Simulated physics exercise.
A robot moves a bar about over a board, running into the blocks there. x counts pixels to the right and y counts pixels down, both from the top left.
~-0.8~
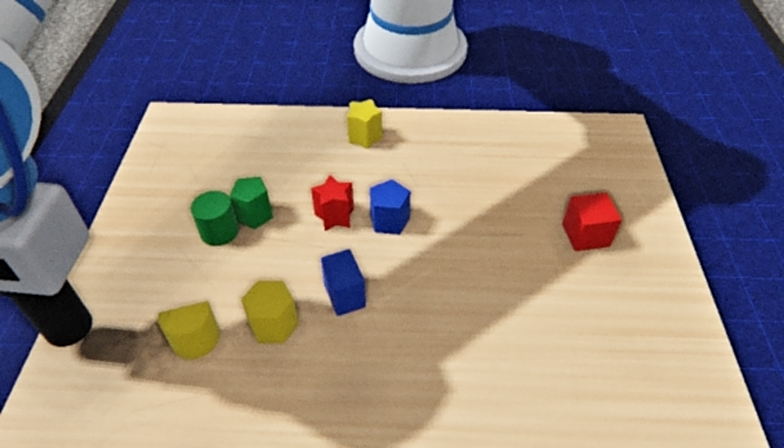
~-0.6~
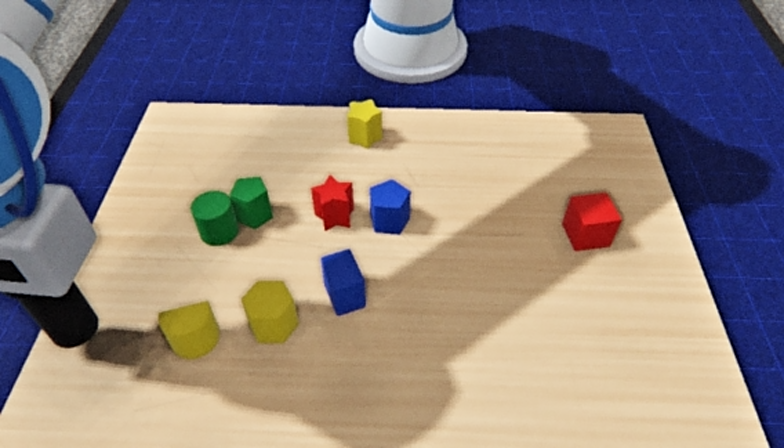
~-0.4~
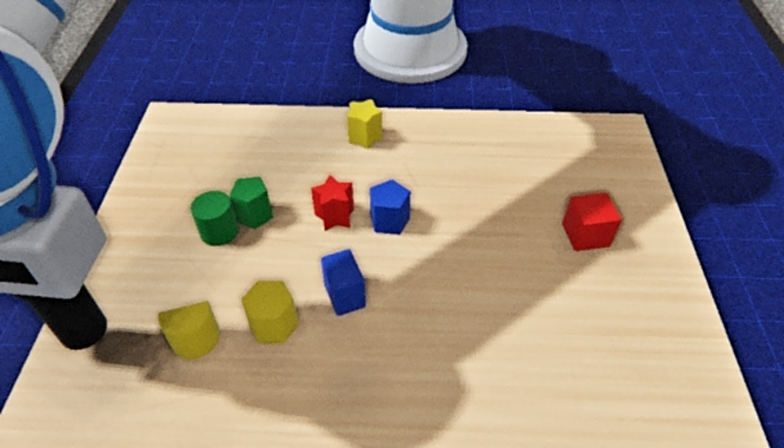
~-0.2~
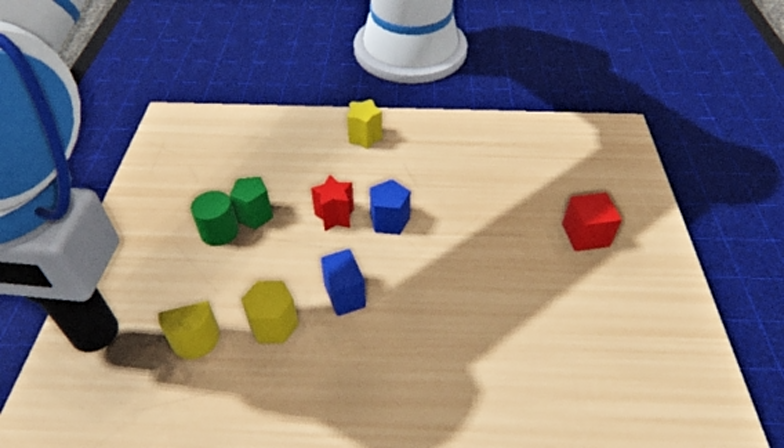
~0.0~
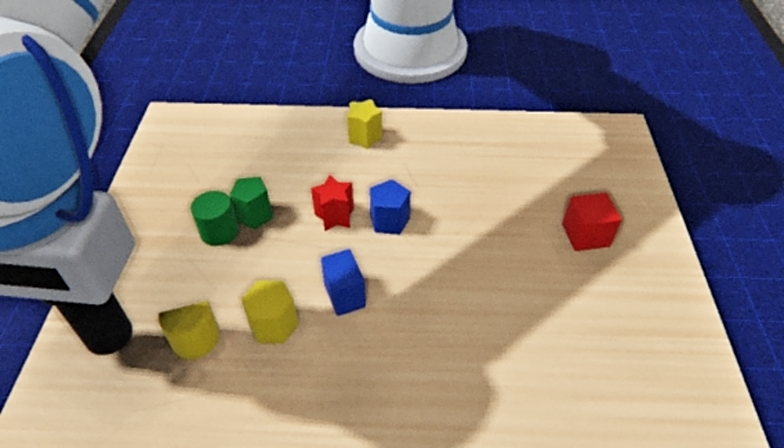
Robot arm moving its black bar slowly right along the board's left side, while the coloured blocks all stay still.
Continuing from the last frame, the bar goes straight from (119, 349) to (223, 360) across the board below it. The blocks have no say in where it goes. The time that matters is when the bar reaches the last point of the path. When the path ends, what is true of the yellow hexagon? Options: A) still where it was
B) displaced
The answer is B.
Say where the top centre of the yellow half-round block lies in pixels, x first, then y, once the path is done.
I predict (256, 304).
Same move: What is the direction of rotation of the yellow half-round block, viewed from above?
The answer is counter-clockwise.
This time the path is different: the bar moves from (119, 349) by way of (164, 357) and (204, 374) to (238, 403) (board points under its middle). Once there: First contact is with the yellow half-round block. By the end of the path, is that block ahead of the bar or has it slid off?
It comes off the bar's front.
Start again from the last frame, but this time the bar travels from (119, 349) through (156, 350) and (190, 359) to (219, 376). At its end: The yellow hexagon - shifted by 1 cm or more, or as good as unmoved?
It is no longer where it was.
On the path given first. Halfway along, bar (163, 341); yellow half-round block (207, 316).
At the end, bar (218, 347); yellow half-round block (256, 304), turned 50° anticlockwise; yellow hexagon (299, 285), turned 25° clockwise.
